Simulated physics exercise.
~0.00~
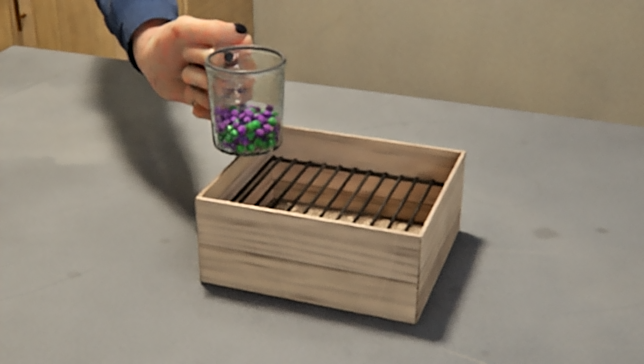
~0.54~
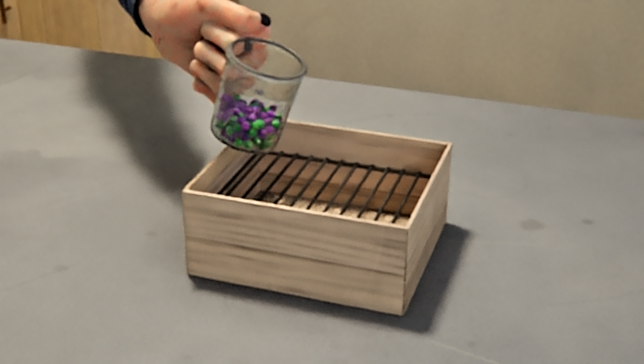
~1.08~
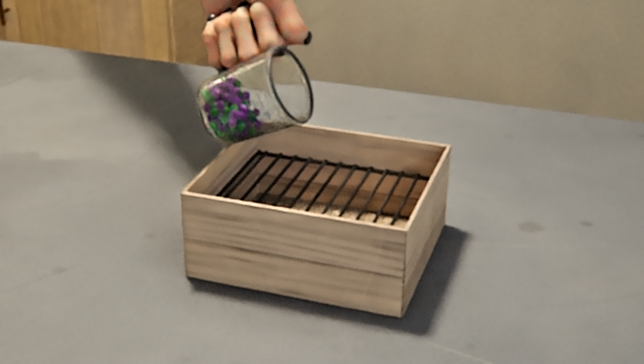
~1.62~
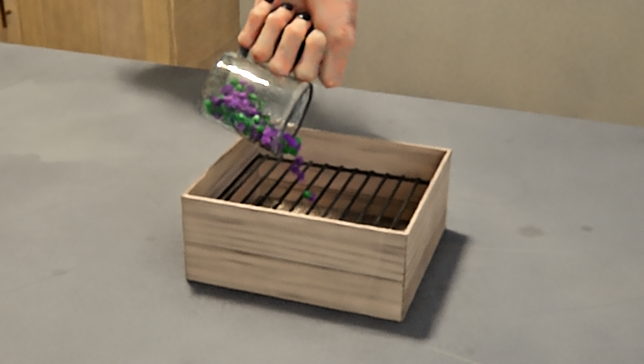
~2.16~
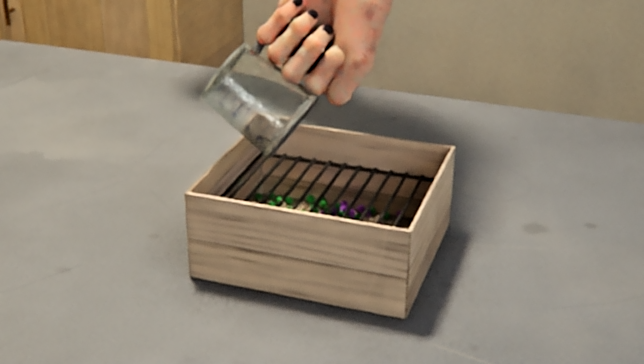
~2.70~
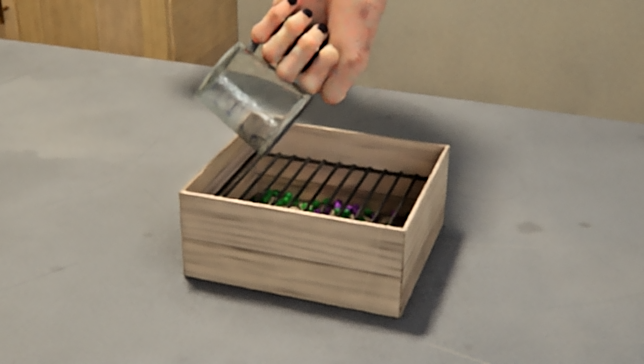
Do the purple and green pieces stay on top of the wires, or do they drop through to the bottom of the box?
Both the purple pieces and the green pieces drop through the gaps and end up below the wires.
